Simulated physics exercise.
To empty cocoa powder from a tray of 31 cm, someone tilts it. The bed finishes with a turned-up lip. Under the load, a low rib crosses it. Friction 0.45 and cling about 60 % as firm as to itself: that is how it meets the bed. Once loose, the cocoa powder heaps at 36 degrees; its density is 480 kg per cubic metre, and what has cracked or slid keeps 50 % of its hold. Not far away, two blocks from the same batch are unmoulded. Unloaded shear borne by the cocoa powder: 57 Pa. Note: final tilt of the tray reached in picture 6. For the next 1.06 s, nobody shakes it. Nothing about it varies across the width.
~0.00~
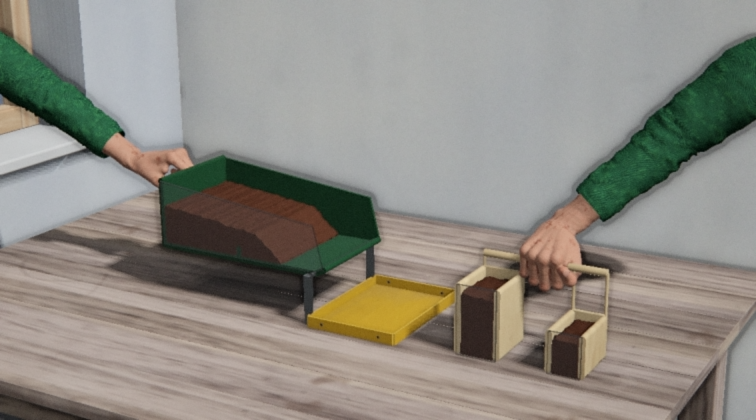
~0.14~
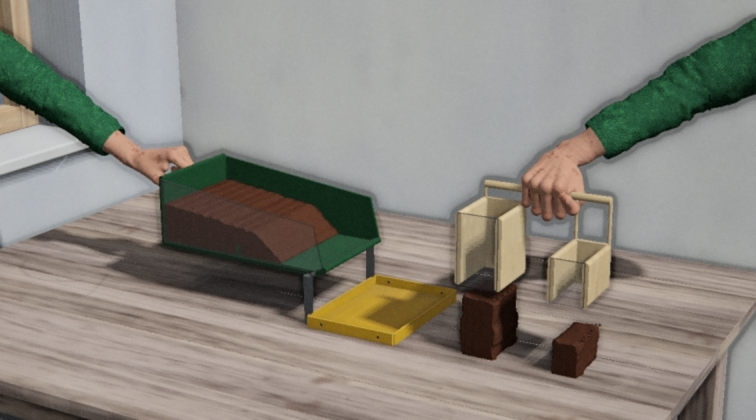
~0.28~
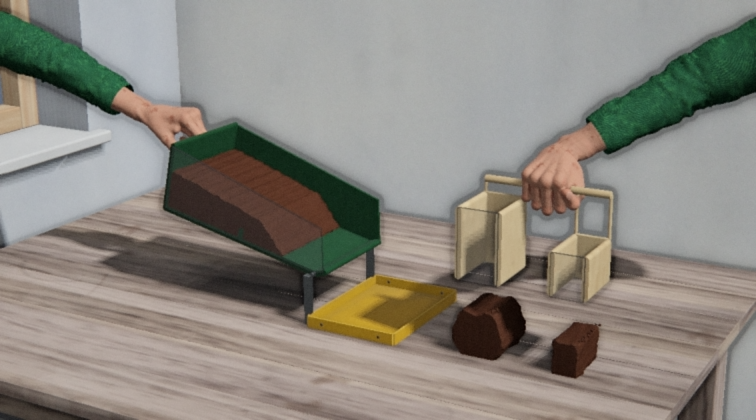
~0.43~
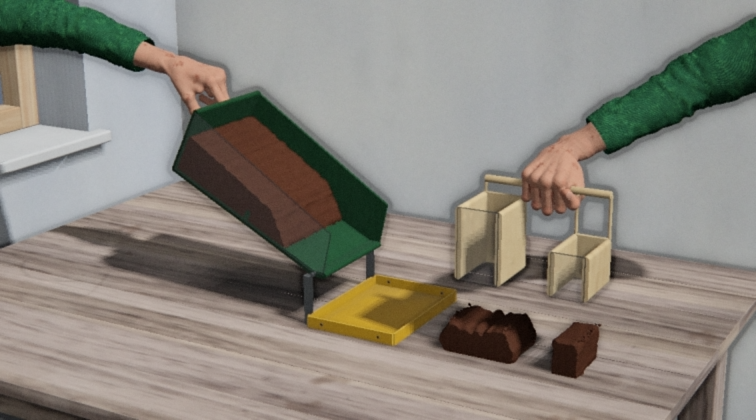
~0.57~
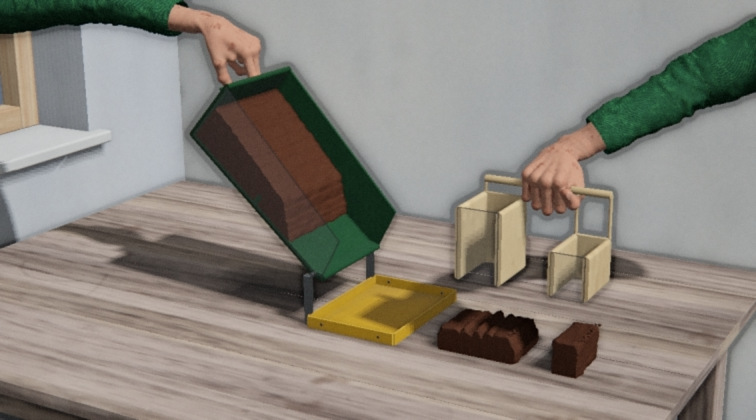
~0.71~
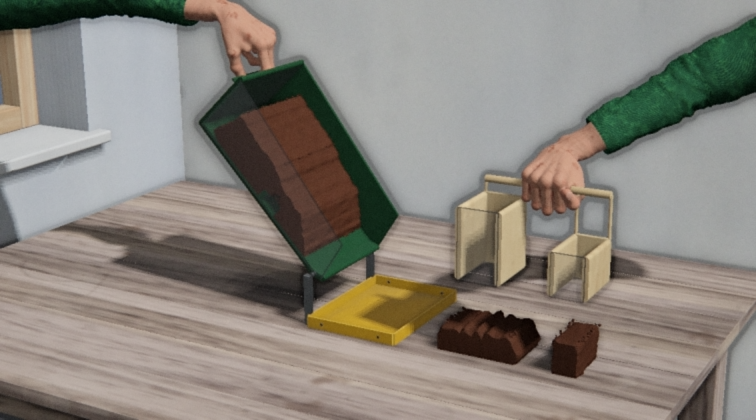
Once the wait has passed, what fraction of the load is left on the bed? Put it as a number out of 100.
Roughly 33 out of 100 is left.
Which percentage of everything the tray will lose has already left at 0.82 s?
Some 0 in a hundred.
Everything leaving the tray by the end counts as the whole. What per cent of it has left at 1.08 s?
Some 80 per cent.
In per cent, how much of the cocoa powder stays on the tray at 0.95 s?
The share is roughly 70 per cent.
After 0.82 s, the tilt is 47 degrees and 98 % is on the bed.
After 0.95 s, the tilt is 47 degrees and 71 % is on the bed.
After 1.08 s, the tilt is 47 degrees and 45 % is on the bed.
After 1.21 s, the tilt is 47 degrees and 35 % is on the bed.
After 1.74 s, at the end, the tilt is 47 degrees and 33 % is on the bed.
